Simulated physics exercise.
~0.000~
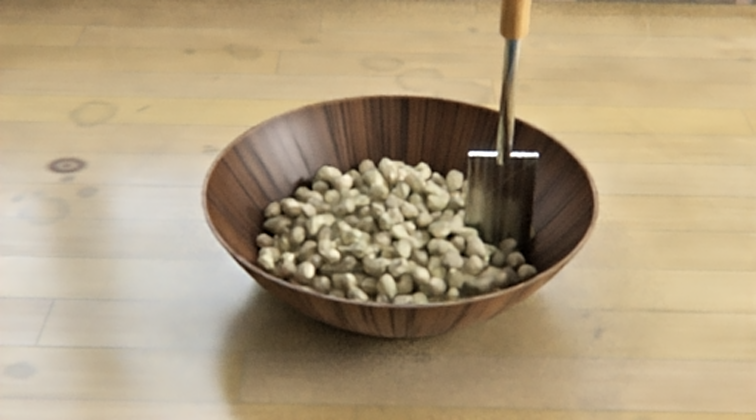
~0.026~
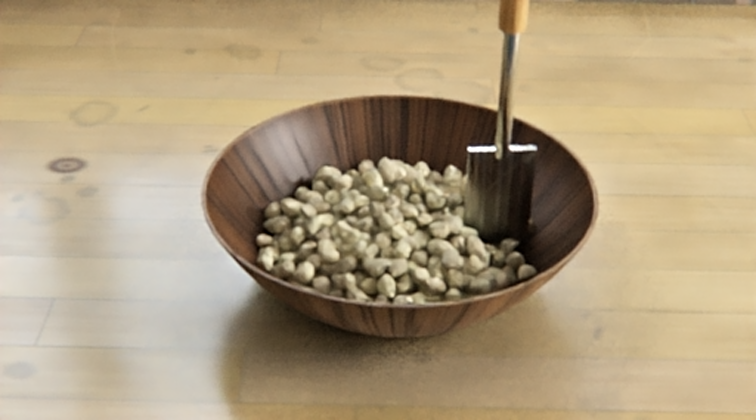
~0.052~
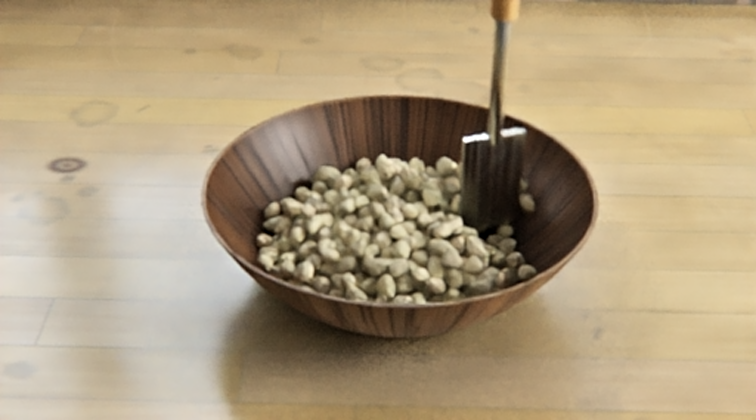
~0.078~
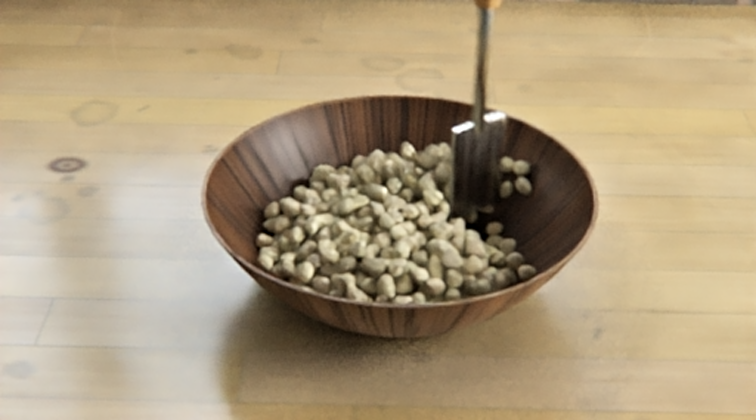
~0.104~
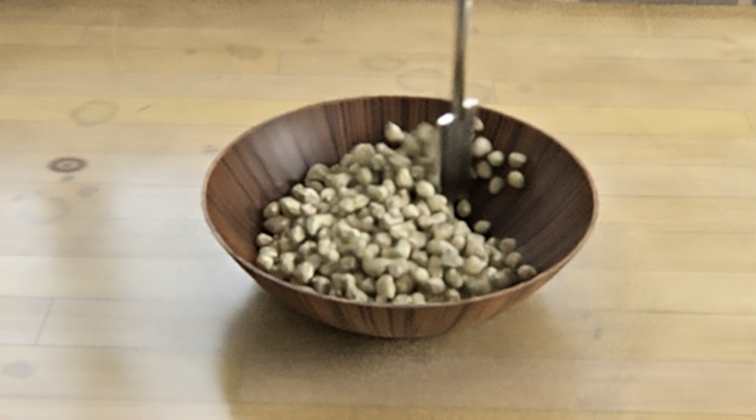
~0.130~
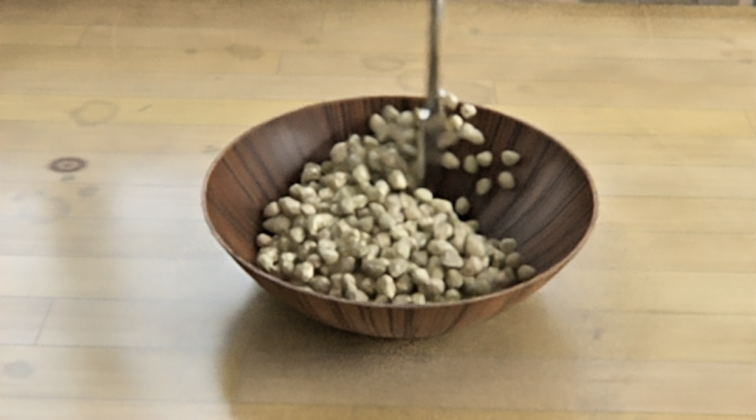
On a light wooden table, a dark wooden bowl holds a heap of pale beans, with a flat metal paddle on a rod standing in its right side. The paddle sweeps around toward the back of the bowl, turning edge-on and pushing beans up the rear wall while a few scatter behind it.
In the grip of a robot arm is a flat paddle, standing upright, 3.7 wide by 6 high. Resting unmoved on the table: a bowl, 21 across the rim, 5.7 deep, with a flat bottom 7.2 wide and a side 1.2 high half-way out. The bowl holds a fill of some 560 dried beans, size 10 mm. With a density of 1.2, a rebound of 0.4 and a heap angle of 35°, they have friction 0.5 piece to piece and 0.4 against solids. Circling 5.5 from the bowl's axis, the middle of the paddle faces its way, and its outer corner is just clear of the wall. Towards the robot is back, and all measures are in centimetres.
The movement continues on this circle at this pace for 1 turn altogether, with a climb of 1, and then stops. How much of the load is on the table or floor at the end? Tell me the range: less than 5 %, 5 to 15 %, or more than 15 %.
It falls in the range 5 to 15 %.
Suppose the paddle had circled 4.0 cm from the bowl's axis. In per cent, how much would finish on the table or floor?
Around 0 in a hundred.
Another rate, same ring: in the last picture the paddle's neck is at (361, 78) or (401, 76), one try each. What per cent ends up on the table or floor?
It comes to roughly 25 per cent and then 15 per cent.
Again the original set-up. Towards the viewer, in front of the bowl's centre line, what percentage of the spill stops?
About 80 per cent.
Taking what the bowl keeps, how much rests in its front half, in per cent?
It comes to near 45 percent.
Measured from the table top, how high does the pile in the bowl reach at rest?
Height: Roughly 5.5 cm.
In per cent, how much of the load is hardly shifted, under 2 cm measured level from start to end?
Something close to 30 percent, I'd say.
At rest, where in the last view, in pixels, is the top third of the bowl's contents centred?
(457, 211).
After 0.30 s, 182° round, highest piece 8 above the table; 551 in the bowl, 3 on the table or floor, 8 in flight or on the tool.
After 0.47 s, 292° round, highest piece 8 above the table; 525 in the bowl, 24 on the table or floor, 13 in flight or on the tool.
After 0.76 s, 0° round, highest piece 6 above the table; 510 in the bowl, 52 on the table or floor.
After 1.46 s, 0° round, highest piece 5 above the table; 510 in the bowl, 52 on the table or floor.
At rest, 510 in the bowl, 52 on the table or floor. That is 9 % on the table or floor.
